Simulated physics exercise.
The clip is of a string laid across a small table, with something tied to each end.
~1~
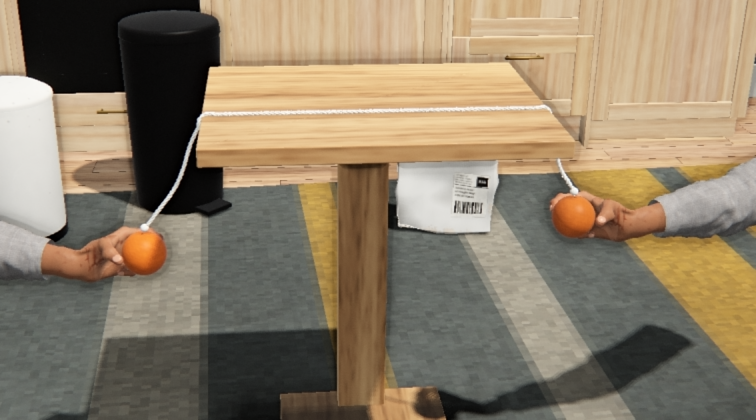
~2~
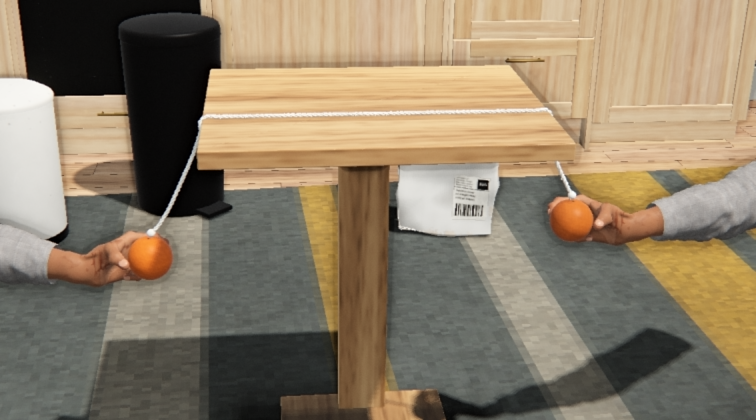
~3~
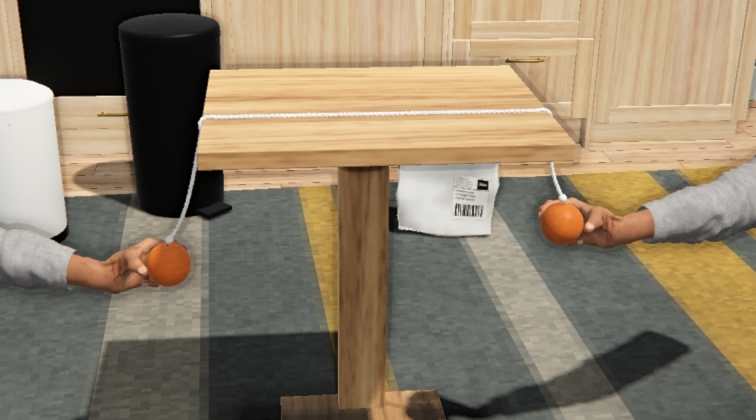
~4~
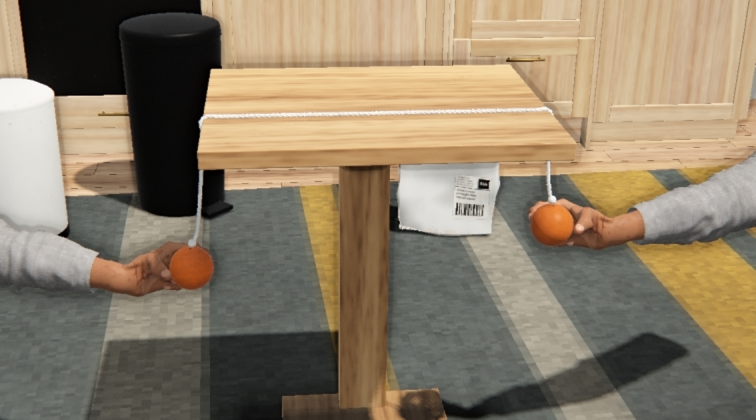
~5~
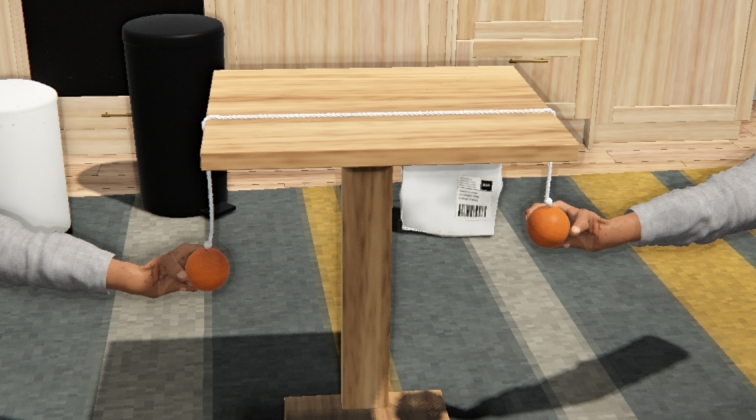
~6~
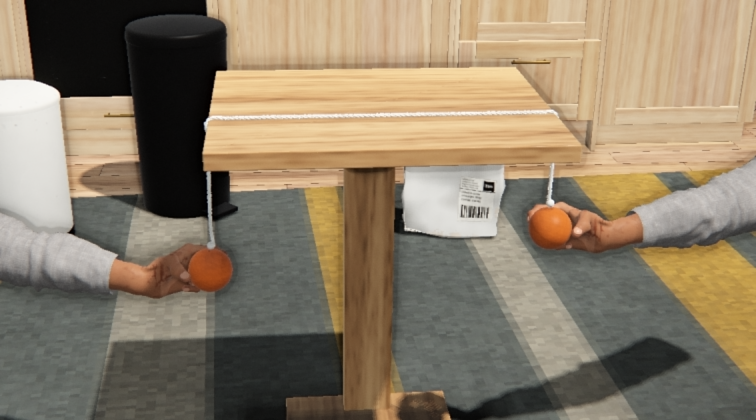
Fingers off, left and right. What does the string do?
The string keeps its balance.
Then, 0.48 s past the final frame, left orange at the same height near (220, 270); right orange at the same height near (543, 231).
Then, 1.26 s past the final frame, left orange at the same height near (214, 270); right orange at the same height near (544, 231).
When it is over, left orange at the same height near (213, 270); right orange at the same height near (550, 231). The string stays as it is.
